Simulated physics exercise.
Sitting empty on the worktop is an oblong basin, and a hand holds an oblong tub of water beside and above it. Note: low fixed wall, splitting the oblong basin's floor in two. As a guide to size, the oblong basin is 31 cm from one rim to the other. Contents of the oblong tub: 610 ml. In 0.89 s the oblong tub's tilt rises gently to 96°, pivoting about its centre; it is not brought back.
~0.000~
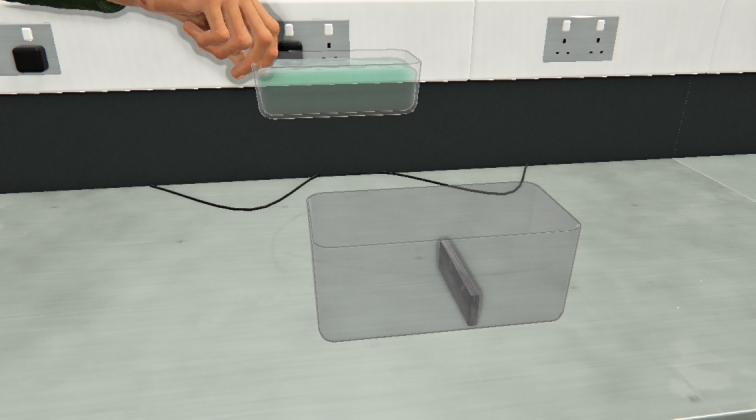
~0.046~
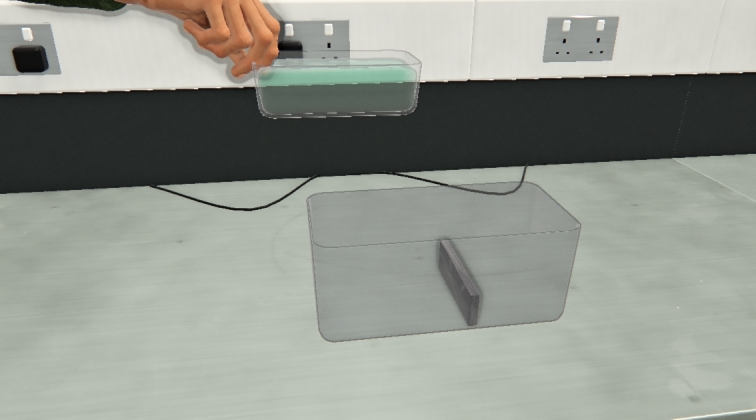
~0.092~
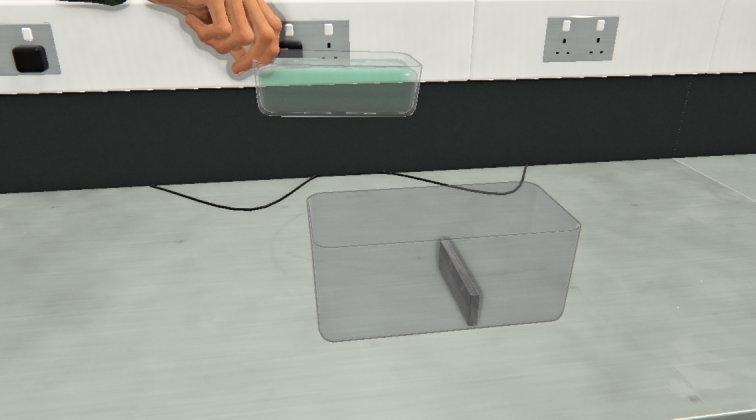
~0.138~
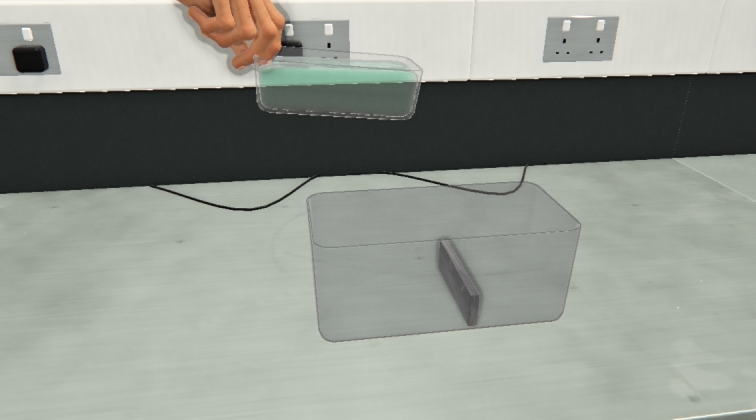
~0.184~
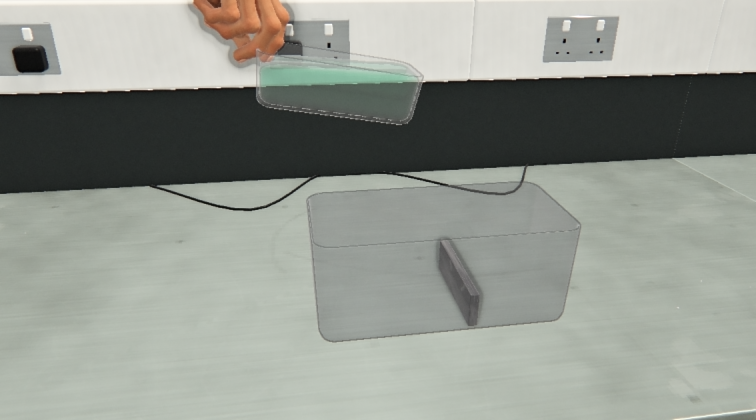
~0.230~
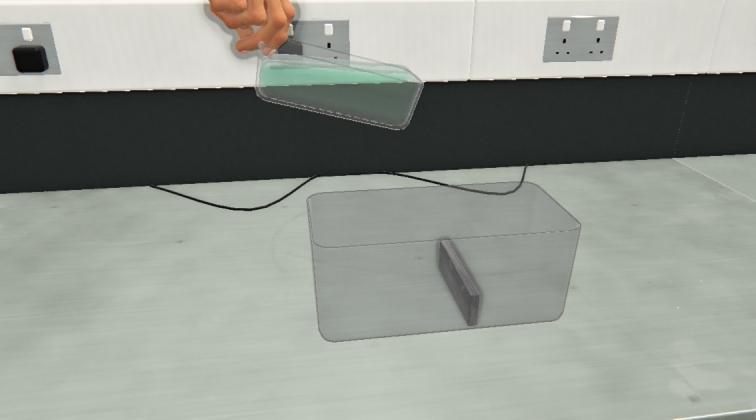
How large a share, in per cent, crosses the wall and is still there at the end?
A share of about 60 per cent.
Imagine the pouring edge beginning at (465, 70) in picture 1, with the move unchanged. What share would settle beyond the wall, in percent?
In that case roughly 80 per cent.
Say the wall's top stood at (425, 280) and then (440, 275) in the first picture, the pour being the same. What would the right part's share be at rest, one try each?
Respectively 75 and 70 %.
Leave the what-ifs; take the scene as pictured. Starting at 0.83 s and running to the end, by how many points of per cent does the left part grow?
Close to 6% of the whole.
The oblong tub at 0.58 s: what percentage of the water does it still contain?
Remaining: Near 18 % of the total.
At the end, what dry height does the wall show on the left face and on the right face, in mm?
Left side: Around 38 mm. Right side: Around 24 mm.
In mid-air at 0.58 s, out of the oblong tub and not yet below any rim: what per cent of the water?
I'd say close to 54 per cent.
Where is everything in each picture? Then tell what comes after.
The first picture shows tilt 0°; pouring edge (414, 58); surface from (257, 68) to (411, 63); the oblong basin's rim runs from (310, 220) to (557, 204); the wall's top is at (458, 266).
The second picture shows tilt 1°; pouring edge (414, 59); surface from (258, 67) to (411, 64).
The third picture shows tilt 3°; pouring edge (415, 62); surface from (258, 66) to (411, 66).
The fourth picture shows tilt 6°; pouring edge (415, 66); surface from (259, 64) to (411, 67).
The fifth picture shows tilt 10°; pouring edge (416, 72); surface from (260, 62) to (413, 70).
The sixth picture shows tilt 15°; pouring edge (416, 79); surface from (261, 61) to (415, 72); 1 per cent is over the edge.
Then, 0.58 s in, the tilt is 70° and 19 per cent is still to pour, 5 is left of the wall and 22 right of it.
Then, 0.83 s in, the tilt is 95° and 3 per cent is still to pour, 29 is left of the wall and 61 right of it.
Then, 1.10 s in, the tilt is 96° and 0 per cent is still to pour, 33 is left of the wall and 60 right of it.
Then, 1.39 s in, the tilt is 96° and 0 per cent is still to pour, 34 is left of the wall and 60 right of it.
Finally, 34 per cent lies left of the wall, 60 right of it and 5 outside.
